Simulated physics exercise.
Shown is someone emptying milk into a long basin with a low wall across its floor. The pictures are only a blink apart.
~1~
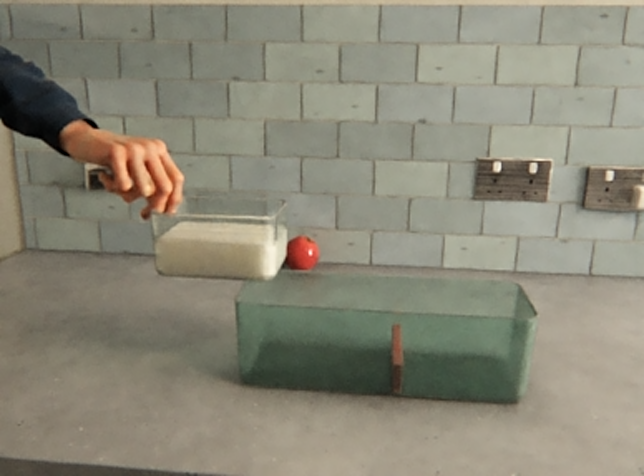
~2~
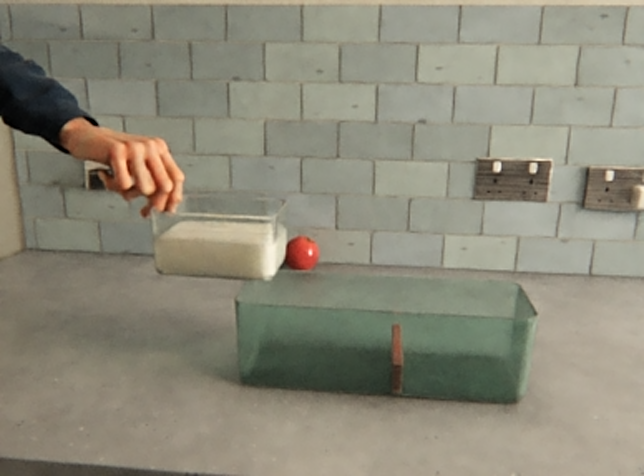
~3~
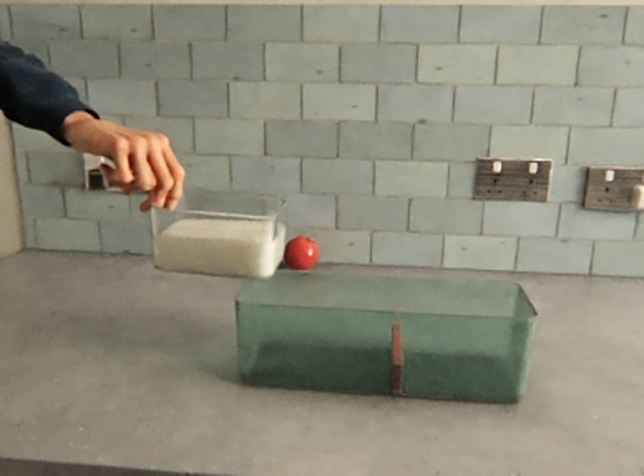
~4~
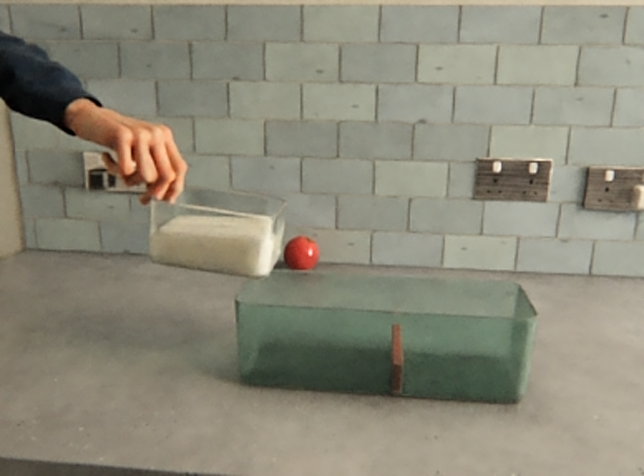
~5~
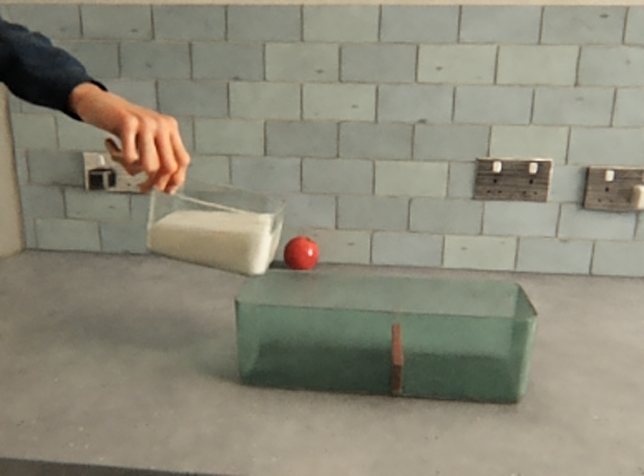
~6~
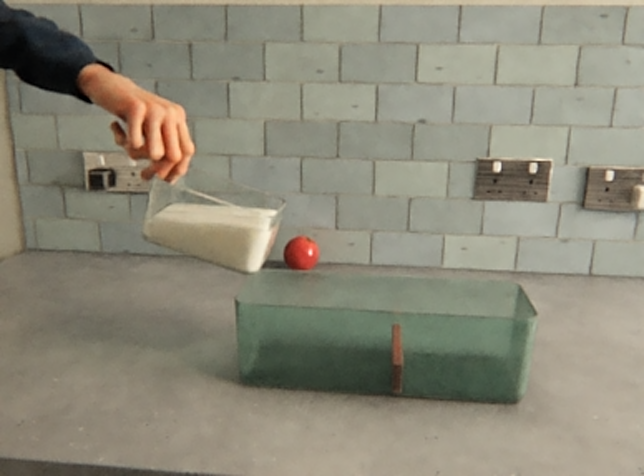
A hand gradually tilting a clear container of milk down to the right above a long green basin with a low wall.
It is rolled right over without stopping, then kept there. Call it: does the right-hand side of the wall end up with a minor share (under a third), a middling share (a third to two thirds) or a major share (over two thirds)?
The right side gets a minor share.
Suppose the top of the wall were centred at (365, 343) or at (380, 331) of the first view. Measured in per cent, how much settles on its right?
Near 30 % and 0 %.
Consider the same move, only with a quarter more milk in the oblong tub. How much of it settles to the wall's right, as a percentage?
Estimate: Close to 15 per cent.
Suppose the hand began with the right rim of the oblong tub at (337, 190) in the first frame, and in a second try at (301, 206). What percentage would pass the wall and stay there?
Close to 80 in a hundred, and close to 10 in a hundred.
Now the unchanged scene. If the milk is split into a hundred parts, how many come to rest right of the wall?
Near 10 in a hundred.
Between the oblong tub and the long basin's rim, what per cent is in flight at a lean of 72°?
Near 35 %.
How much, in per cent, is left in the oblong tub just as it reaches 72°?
Roughly 55 in a hundred.
A moment on, the oblong tub is tipped part way and 55 per cent is still to pour, 11 is left of the wall and 0 right of it.
Next, the oblong tub is tipped right over and 10 per cent is still to pour, 69 is left of the wall and 6 right of it.
Then the oblong tub is tipped right over and 0 per cent is still to pour, 88 is left of the wall and 9 right of it.
Later the oblong tub is tipped right over and 0 per cent is still to pour, 88 is left of the wall and 10 right of it.
Finally, 88 per cent lies left of the wall, 10 right of it and 2 outside.
